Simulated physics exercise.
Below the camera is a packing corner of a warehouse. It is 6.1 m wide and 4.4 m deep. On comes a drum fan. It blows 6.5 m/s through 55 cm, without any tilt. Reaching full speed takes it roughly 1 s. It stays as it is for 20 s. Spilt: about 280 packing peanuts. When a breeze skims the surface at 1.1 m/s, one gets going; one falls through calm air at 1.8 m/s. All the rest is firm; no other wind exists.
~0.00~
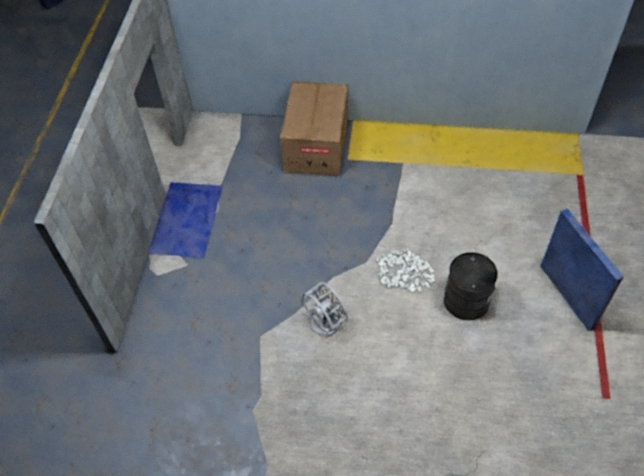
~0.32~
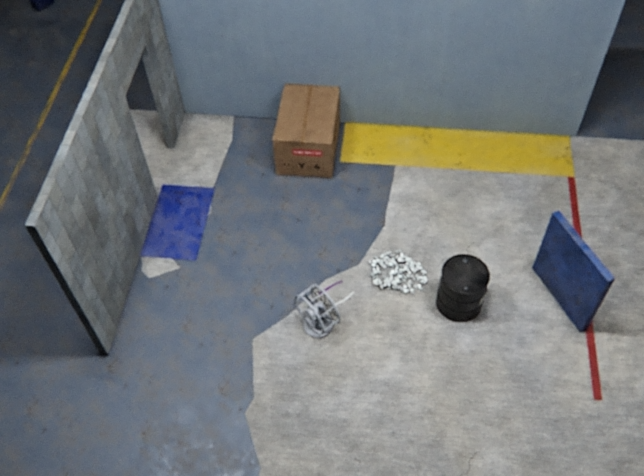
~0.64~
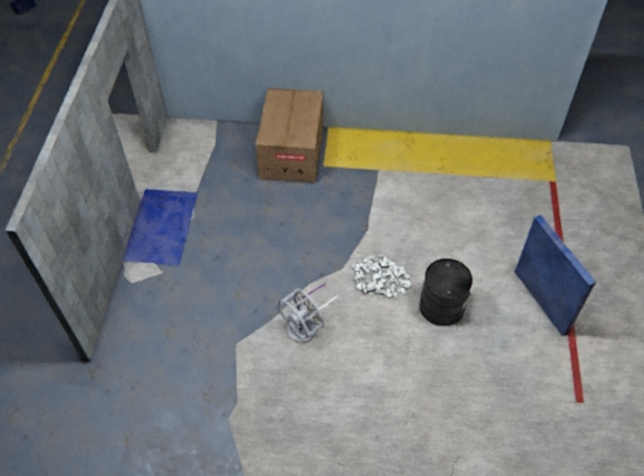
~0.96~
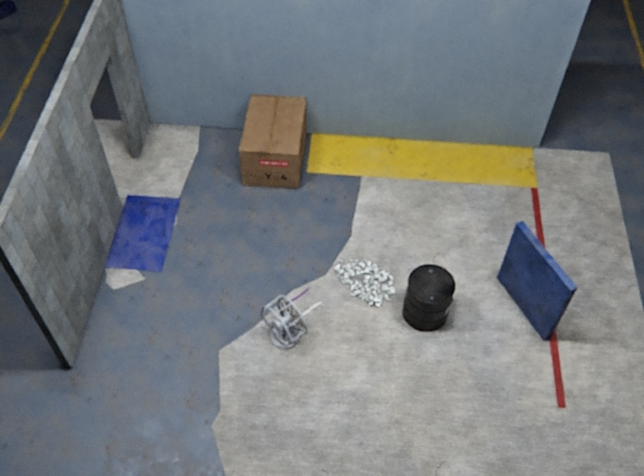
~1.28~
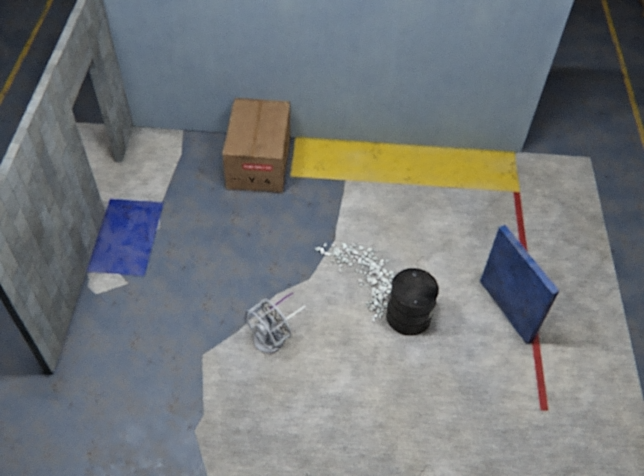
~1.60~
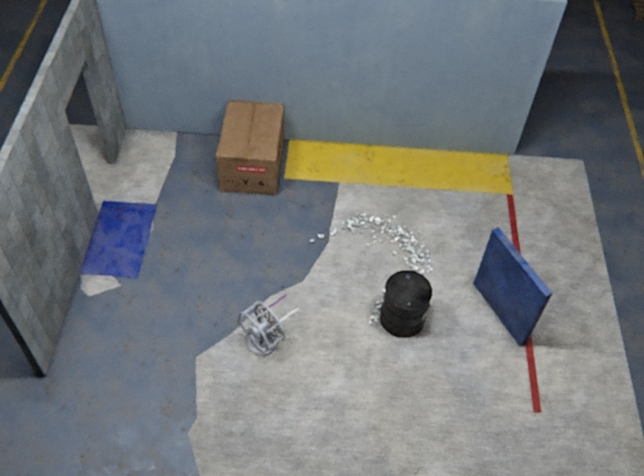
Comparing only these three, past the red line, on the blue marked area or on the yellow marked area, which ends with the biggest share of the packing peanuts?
The biggest share goes to the red one.
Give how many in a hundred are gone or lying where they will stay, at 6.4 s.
Near 40 %.
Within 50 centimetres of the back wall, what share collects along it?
That works out to some 30 %.
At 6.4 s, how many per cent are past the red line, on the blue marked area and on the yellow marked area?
50 % red, 0 % blue, 30 % yellow.
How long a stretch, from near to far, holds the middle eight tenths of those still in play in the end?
That comes to close to 2.4 m, I reckon.
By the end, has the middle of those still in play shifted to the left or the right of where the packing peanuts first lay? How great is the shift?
It drifted rightward some 0.6 m.
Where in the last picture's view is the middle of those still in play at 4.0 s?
(379, 194), roughly.
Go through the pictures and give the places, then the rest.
In the first picture, the middle of the packing peanuts is near (404, 270), none has stirred yet and the mouth of the drum fan is at (325, 307).
In the second picture, the middle of the packing peanuts is near (396, 271), none has stirred yet, the yellow marked area is centred on (456, 149), the blue marked area is centred on (179, 221) and the red line is centred on (584, 251).
In the third picture, the middle of the packing peanuts is near (380, 276), none has stirred yet, the top of a barrel is at (449, 278) and the top of a screen is at (564, 249).
In the fourth picture, the middle of the packing peanuts is near (368, 279), the farthest in sight from the drum fan is at (389, 273) and about 30 % have left their places.
In the fifth picture, the middle of the packing peanuts is near (373, 269), the farthest in sight from the drum fan is at (387, 261) and all have left their places.
In the sixth picture, the middle of the packing peanuts is near (401, 246), the farthest in sight from the drum fan is at (419, 232) and all have left their places.
After 4.0 s, 68 % are on the move or not yet settled, 28 % are on the yellow marked area, 0 % on the blue marked area and 42 % past the red line; the middle of those still in play is near (379, 194).
After 6.4 s, 65 % are on the move or not yet settled, 29 % are on the yellow marked area, 0 % on the blue marked area and 46 % past the red line; the middle of those still in play is near (369, 193).
After 11.0 s, 62 % are on the move or not yet settled, 30 % are on the yellow marked area, 0 % on the blue marked area and 50 % past the red line; the middle of those still in play is near (362, 191).
After 20.0 s, at the end, 30 % are on the yellow marked area, 0 % on the blue marked area and 52 % past the red line; the middle of those still in play is near (374, 173).
